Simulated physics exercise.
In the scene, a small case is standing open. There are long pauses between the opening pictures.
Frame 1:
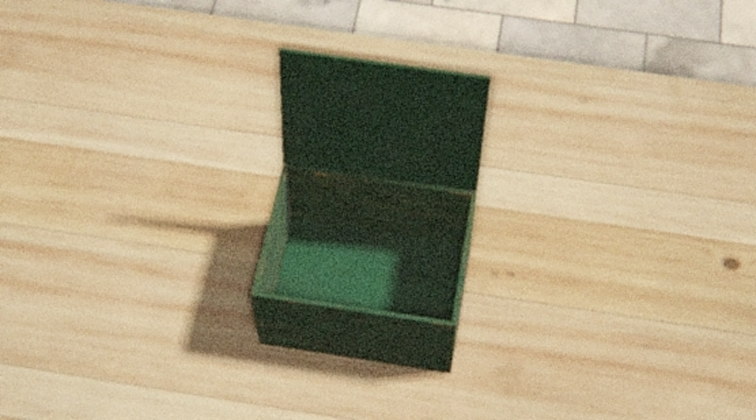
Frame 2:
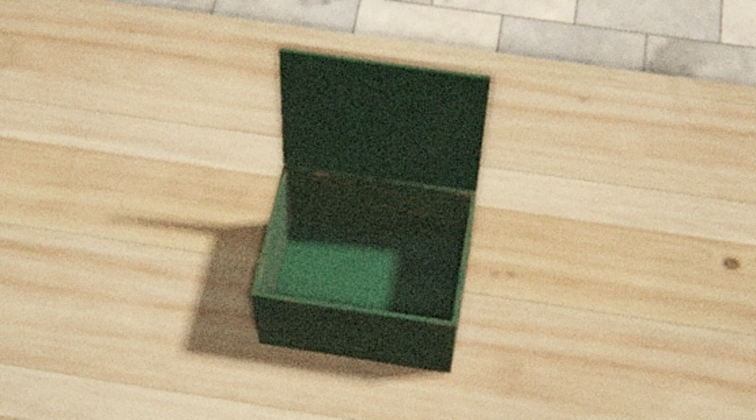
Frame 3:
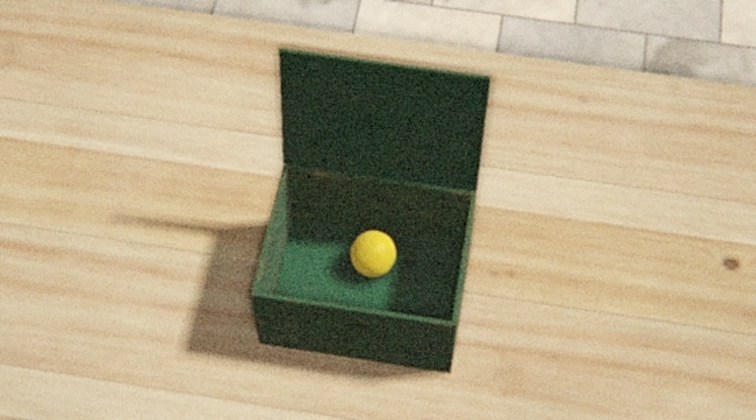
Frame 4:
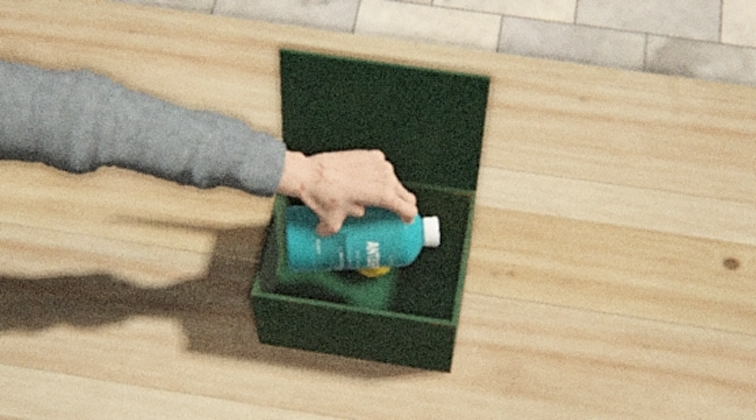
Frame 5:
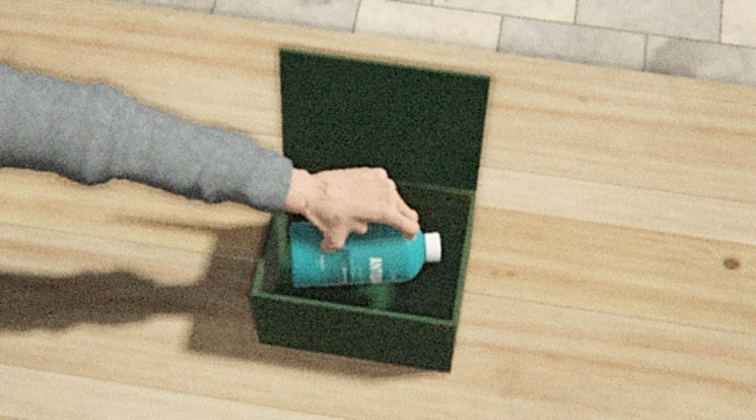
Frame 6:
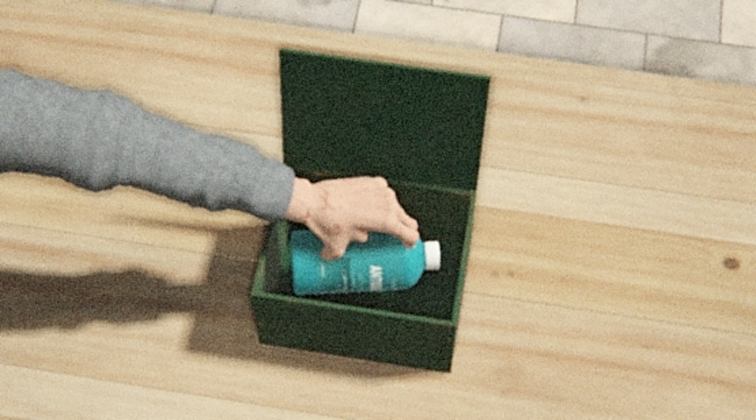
Open green box standing empty on a wooden surface, a round yellow object appearing inside, then a hand lowering a turquoise bottle in.
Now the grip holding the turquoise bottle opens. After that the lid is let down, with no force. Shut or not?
Looks to me like the lid isn't kept from shutting.
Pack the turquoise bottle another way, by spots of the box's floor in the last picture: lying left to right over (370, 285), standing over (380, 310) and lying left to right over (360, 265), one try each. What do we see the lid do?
Okay, so first it closes properly, then it doesn't close, and last it closes properly.
Then, 0.30 s later than the last frame, turquoise bottle moved about its own width near (369, 302); yellow lemon moved a little.
Then, 1.40 s later than the last frame, lid 74° above the rim; turquoise bottle moved about its own width near (367, 311); yellow lemon moved a little.
Then, 1.70 s later than the last frame, lid 46° above the rim; turquoise bottle moved about its own width near (367, 311); yellow lemon moved a little.
Then, 2.00 s later than the last frame, lid 7° above the rim; turquoise bottle moved about its own width near (367, 311); yellow lemon moved a little.
When it is over, lid shut; moved from the start, turquoise bottle; yellow lemon as before. End places, in pixels of the last picture, turquoise bottle near (367, 311).
